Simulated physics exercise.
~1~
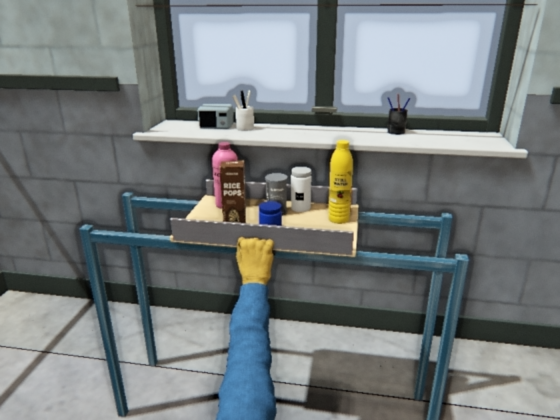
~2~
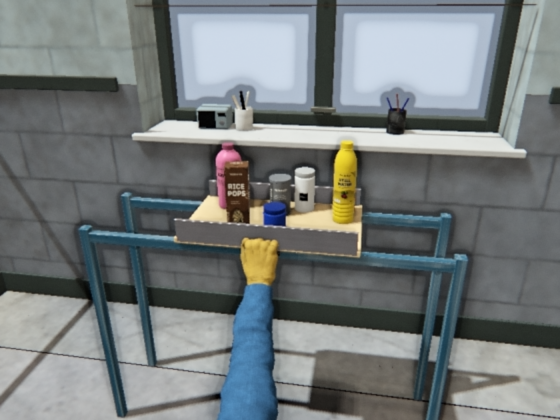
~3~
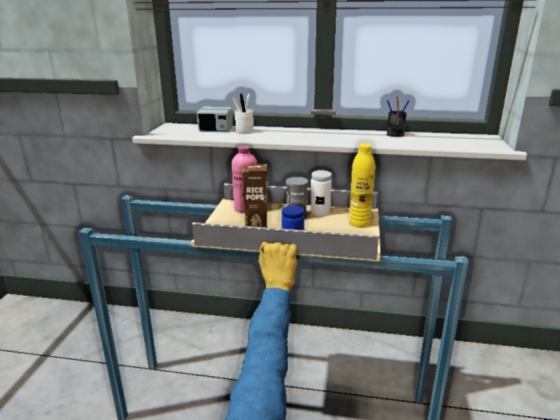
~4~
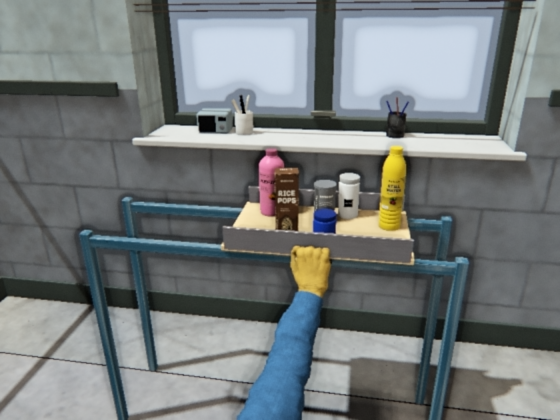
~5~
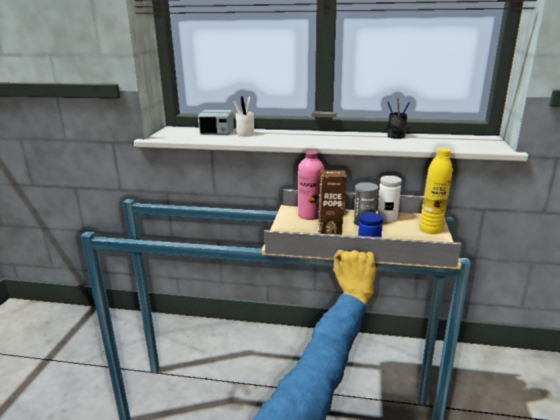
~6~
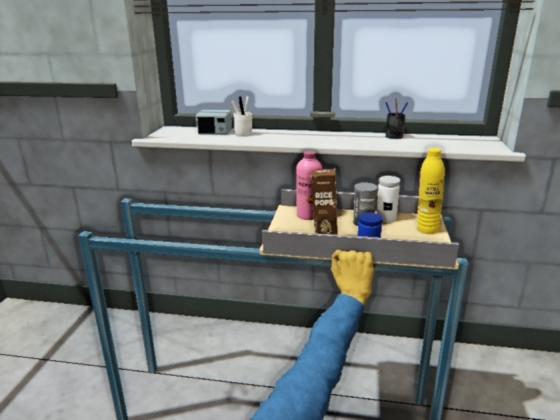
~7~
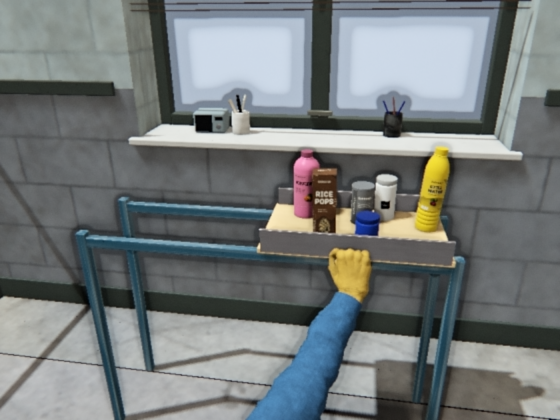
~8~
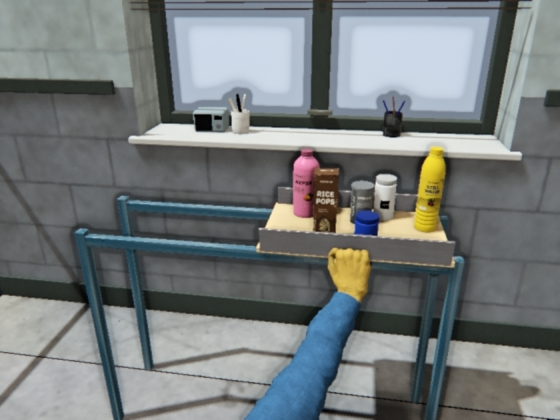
A wooden tray with grey rails, loaded with bottles, jars and cartons, sits on a blue metal frame below a window, seen from in front and slightly above. A pink bottle and a brown carton stand at the left, a grey tin, a white jar and a small blue jar in the middle, and a tall yellow bottle at the right. A blue-sleeved arm with a yellow hand reaches to the tray's front edge. The tray slides right, slowly, then faster, and stops near the frame's right end. It stays there, with everything upright on it.
